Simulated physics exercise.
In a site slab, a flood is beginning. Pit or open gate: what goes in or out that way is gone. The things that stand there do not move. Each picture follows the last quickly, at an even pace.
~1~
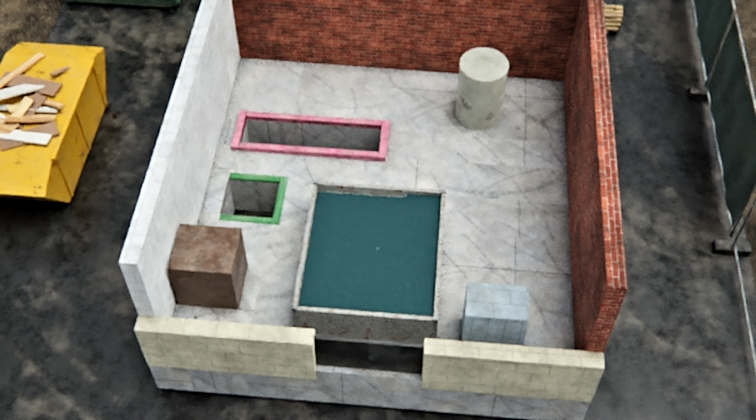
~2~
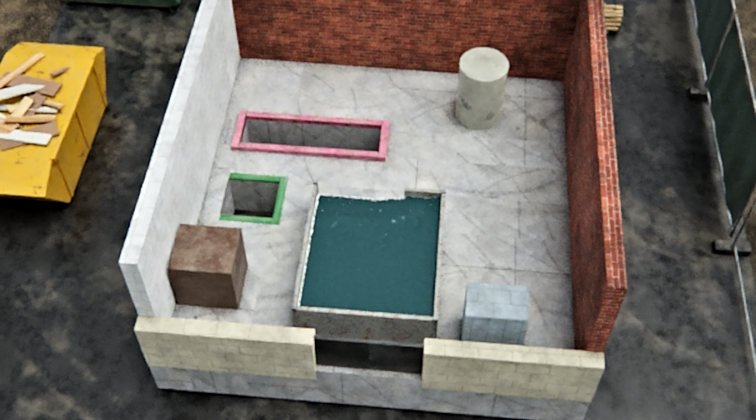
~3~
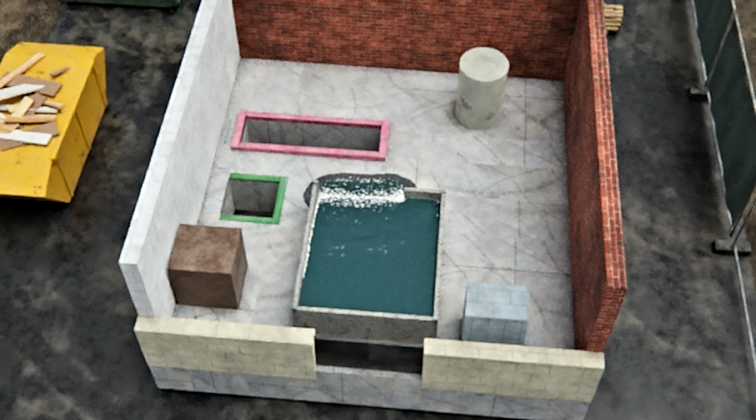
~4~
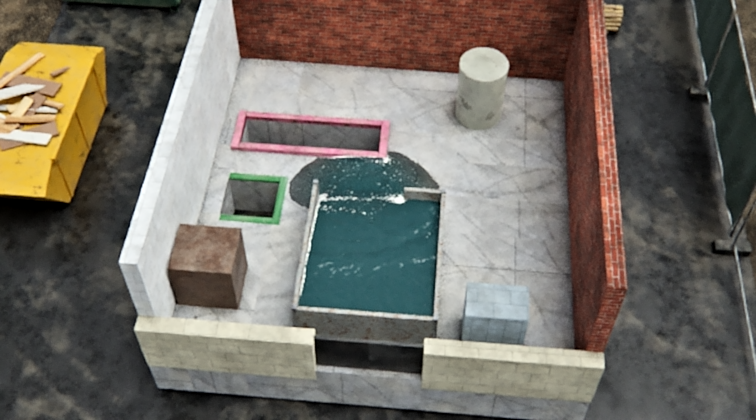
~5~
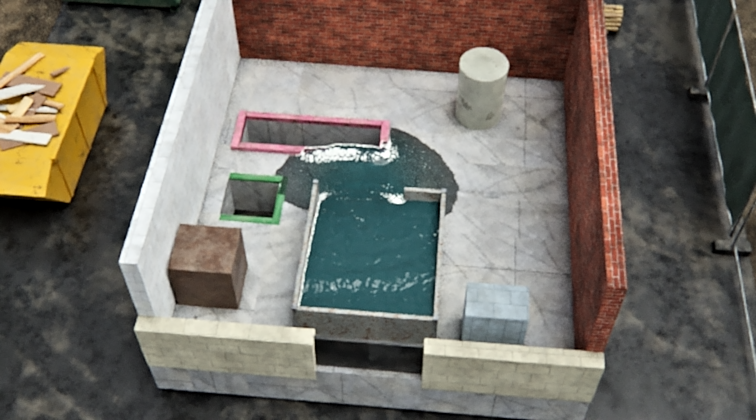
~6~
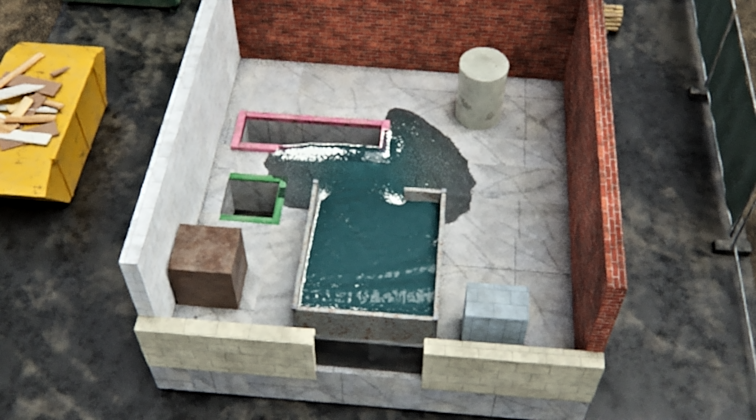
In this clip, a tank of dark teal water inside a walled slab opens on its far side, and water pours out, fanning across the pale floor to the pink-edged pit and spreading past its right end.
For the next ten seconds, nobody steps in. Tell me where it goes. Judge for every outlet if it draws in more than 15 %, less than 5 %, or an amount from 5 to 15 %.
My call: The gate draws in less than 5 %; the pink pit draws in more than 15 %; the green pit draws in from 5 to 15 %.
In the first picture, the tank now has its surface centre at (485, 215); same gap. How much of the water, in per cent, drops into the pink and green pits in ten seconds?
Pink 14 %, green 6 %.
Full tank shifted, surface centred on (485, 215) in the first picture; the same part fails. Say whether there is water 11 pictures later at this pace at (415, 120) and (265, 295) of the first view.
In the order given, swamped and untouched.
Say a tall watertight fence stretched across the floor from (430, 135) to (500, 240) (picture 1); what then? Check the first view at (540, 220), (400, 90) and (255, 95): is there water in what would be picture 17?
Listed order - dry, wet, dry.
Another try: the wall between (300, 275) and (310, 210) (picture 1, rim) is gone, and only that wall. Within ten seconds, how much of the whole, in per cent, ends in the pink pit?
Roughly 2 per cent goes to the pink pit.
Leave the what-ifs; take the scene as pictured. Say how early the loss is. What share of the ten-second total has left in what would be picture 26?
Share gone by then: About 70 %.
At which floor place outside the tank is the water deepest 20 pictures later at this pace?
Pointing at (355, 165).
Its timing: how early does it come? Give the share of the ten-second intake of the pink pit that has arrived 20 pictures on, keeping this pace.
Roughly 85 percent.
A moment on, water covers 25 % of the floor; the gate 0 %, the pink pit 10 %, the green pit 0 %.
Next, water covers 35 % of the floor; the gate 0 %, the pink pit 20 %, the green pit 0 %.
Then, water covers 55 % of the floor; the gate 0 %, the pink pit 28 %, the green pit 2 %.
Later, water covers 80 % of the floor; the gate 0 %, the pink pit 32 %, the green pit 5 %.
In the end, water covers 90 % of the floor; the gate 0 %, the pink pit 33 %, the green pit 10 %.
